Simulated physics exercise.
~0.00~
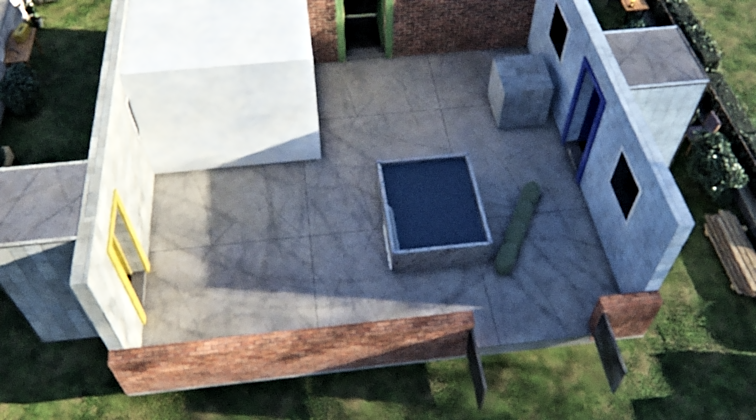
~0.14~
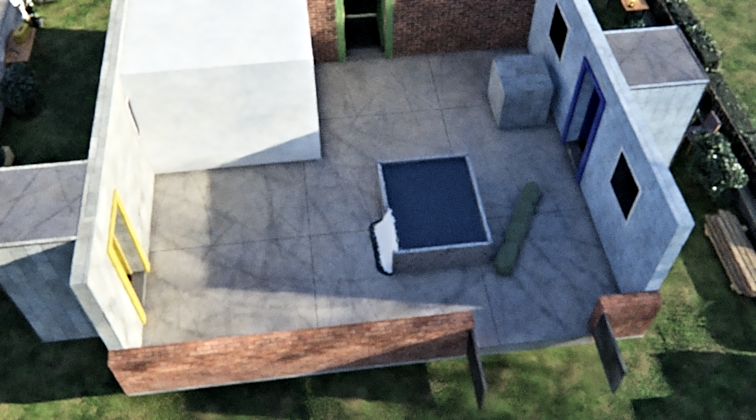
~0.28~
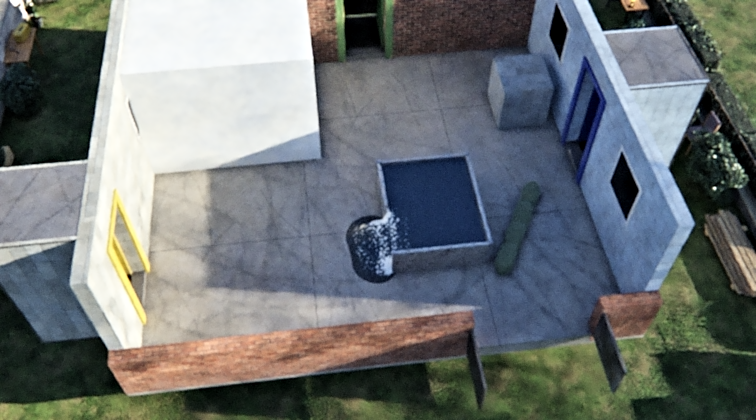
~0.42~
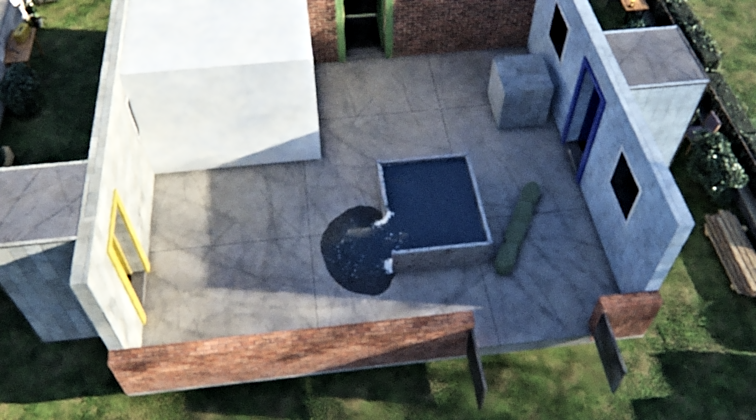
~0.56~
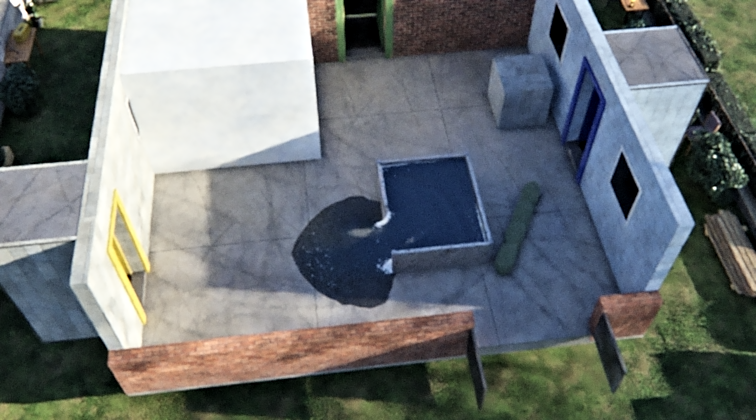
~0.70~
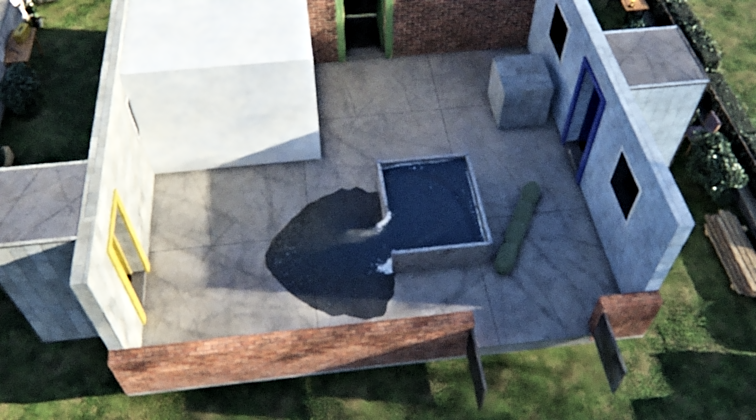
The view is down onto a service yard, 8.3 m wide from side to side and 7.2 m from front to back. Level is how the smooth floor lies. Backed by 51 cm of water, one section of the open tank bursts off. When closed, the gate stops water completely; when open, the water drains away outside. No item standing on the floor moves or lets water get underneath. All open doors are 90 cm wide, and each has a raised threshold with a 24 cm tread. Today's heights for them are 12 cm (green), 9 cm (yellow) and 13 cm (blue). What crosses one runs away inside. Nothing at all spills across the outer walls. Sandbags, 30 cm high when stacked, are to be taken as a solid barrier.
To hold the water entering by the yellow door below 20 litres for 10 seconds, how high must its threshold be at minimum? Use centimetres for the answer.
It must be at least roughly 12 cm high.
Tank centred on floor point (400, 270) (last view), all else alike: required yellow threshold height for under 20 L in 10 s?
In that case about 16 cm.
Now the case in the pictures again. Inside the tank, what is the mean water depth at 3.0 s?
The average depth is some 23 cm.
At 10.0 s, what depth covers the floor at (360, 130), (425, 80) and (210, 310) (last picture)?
Roughly 1, 0 and 7 cm, in turn.
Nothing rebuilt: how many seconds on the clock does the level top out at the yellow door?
At about 3.4 s.
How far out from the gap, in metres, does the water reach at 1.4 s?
4.0 m.
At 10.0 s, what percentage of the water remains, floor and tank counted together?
Remaining share: Around 96 %.
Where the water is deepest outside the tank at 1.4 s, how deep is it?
Max depth: Around 30 cm.
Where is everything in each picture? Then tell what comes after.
Still water, 51 cm deep, in the open tank at (432, 203); the yellow door at (130, 262) is dry, in the first picture.
The front is at (375, 240), 0.3 m from the gap at (391, 242); 0.2 m2 of floor is wet, 51 cm left at the back, in the second picture.
The gap is at (391, 242), the front 0.7 m out at (354, 250); the back of the open tank holds 51 cm, in the third picture.
The front is at (328, 258), 1.2 m from the gap at (391, 243); 1.6 m2 of floor is wet, 51 cm left at the back, in the fourth picture.
Water pours out at (391, 242) and has run 1.7 m, to (298, 256); about 5 cm deep outside, 49 cm at the back, in the fifth picture.
Water pours out at (391, 242) and has run 2.2 m, to (272, 264); about 4 cm deep outside, 44 cm at the back; the yellow door at (130, 262), 4.5 m from the gap, is still 2.3 m from the nearest water, in the sixth picture.
After 1.4 s water covers 20 % of the floor, deepest (30 cm) near (387, 255); it has not reached the yellow door.
After 3.0 s water covers 35 % of the floor, deepest (26 cm) near (163, 360); 16 cm at the yellow door, 18 litres in over its 9 cm threshold.
After 10.0 s water covers 55 % of the floor, deepest (10 cm) near (146, 297); 9 cm at the yellow door, 56 litres in over its 9 cm threshold.
At the yellow door as built, the water arrived by 1.6 s and peaked near 17 cm at 3.4 s.
Run again over the same 10 s with other heights there, 42 litres in over 10 cm, 11 litres over 13.5 cm. The limit of 20 litres is kept from about 12 cm up.
